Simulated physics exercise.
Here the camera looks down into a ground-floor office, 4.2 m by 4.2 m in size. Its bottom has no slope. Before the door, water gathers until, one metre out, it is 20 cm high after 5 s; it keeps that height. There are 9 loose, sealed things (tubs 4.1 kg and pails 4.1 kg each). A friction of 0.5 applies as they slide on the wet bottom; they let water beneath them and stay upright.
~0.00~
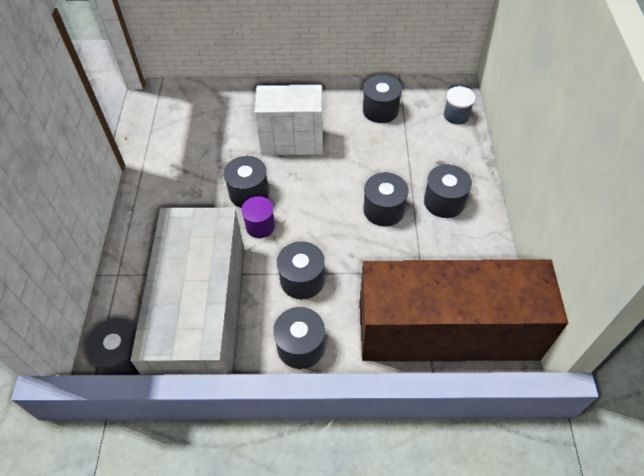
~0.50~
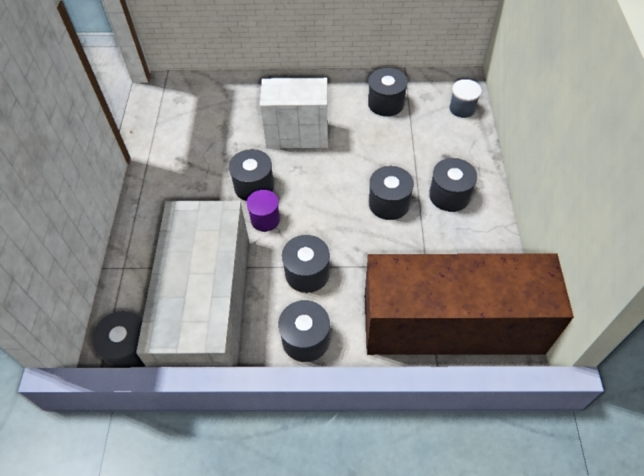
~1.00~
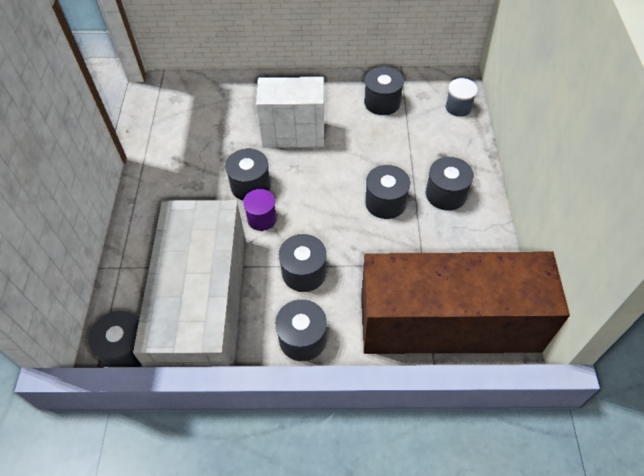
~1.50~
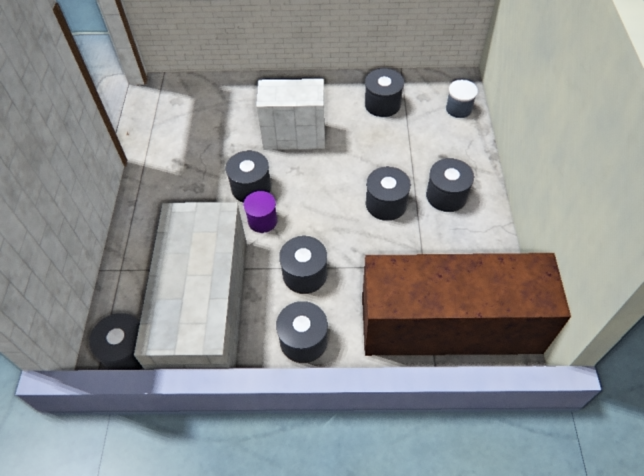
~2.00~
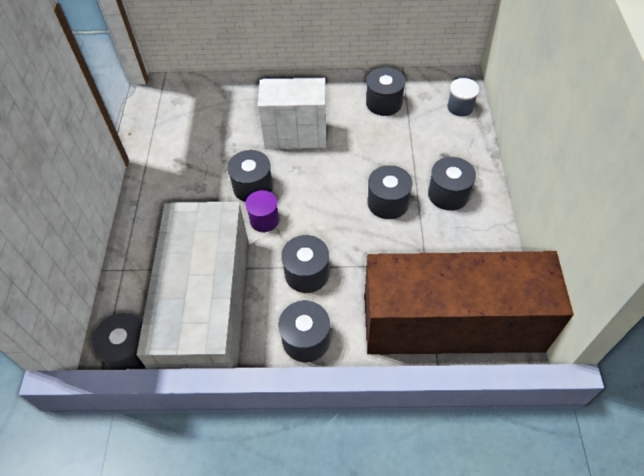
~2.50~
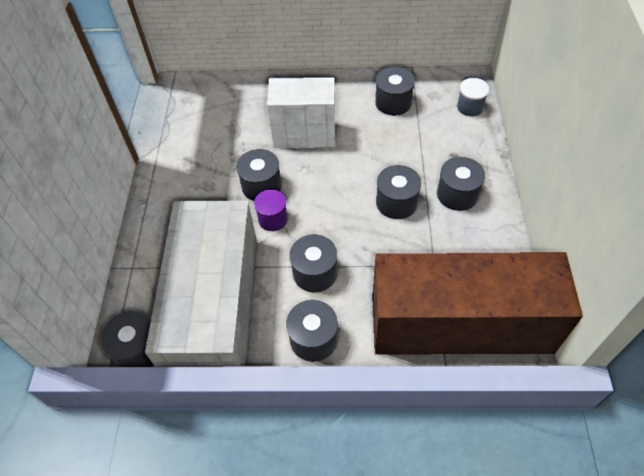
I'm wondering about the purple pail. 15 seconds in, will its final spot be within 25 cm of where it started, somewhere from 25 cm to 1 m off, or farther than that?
Movement: Major.
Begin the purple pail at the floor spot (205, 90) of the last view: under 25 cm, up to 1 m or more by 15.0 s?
It travels far.
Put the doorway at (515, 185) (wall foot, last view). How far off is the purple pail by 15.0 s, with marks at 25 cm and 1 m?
With that change, the purple pail travels a long distance.
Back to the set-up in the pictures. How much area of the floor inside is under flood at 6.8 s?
I'd estimate close to 10.5 m2.
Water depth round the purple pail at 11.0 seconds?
Around 8 cm.
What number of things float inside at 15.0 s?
That would be 9 of them.
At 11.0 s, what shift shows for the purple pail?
Around 120 cm from the start by that time.
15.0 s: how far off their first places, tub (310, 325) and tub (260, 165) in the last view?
In turn: 40 cm, 100 cm.
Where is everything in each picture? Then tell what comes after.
The purple pail at (257, 209) rests on the ground; water covers 0.0 m2; 0 of 9 have shifted, in the first frame.
The purple pail at (262, 203), on the bottom; 0.0 m2 under water; 0 of 9 have shifted, in the second frame.
The purple pail at (259, 202), on the bottom; water covers 0.0 m2; 0 of 9 have shifted, in the third frame.
The purple pail at (260, 204), on the bottom; water covers 0.0 m2; 0 of 9 have shifted, in the fourth frame.
The purple pail at (261, 203) rests on the ground; 0.0 m2 under water; 0 of 9 have shifted, in the fifth frame.
The purple pail at (270, 202) rests on the ground; 0.2 m2 under water; 0 of 9 have shifted, in the sixth frame.
After 3.5 s the purple pail is near (270, 202), 0.0 m from its start, aground; 0 afloat.
After 6.8 s the purple pail is near (295, 225), 0.4 m from its start, aground; 1 afloat.
After 11.0 s the purple pail is near (266, 303), 1.1 m from its start, afloat; 8 afloat.
After 15.0 s the purple pail is near (258, 353), 1.6 m from its start, afloat; 9 afloat.
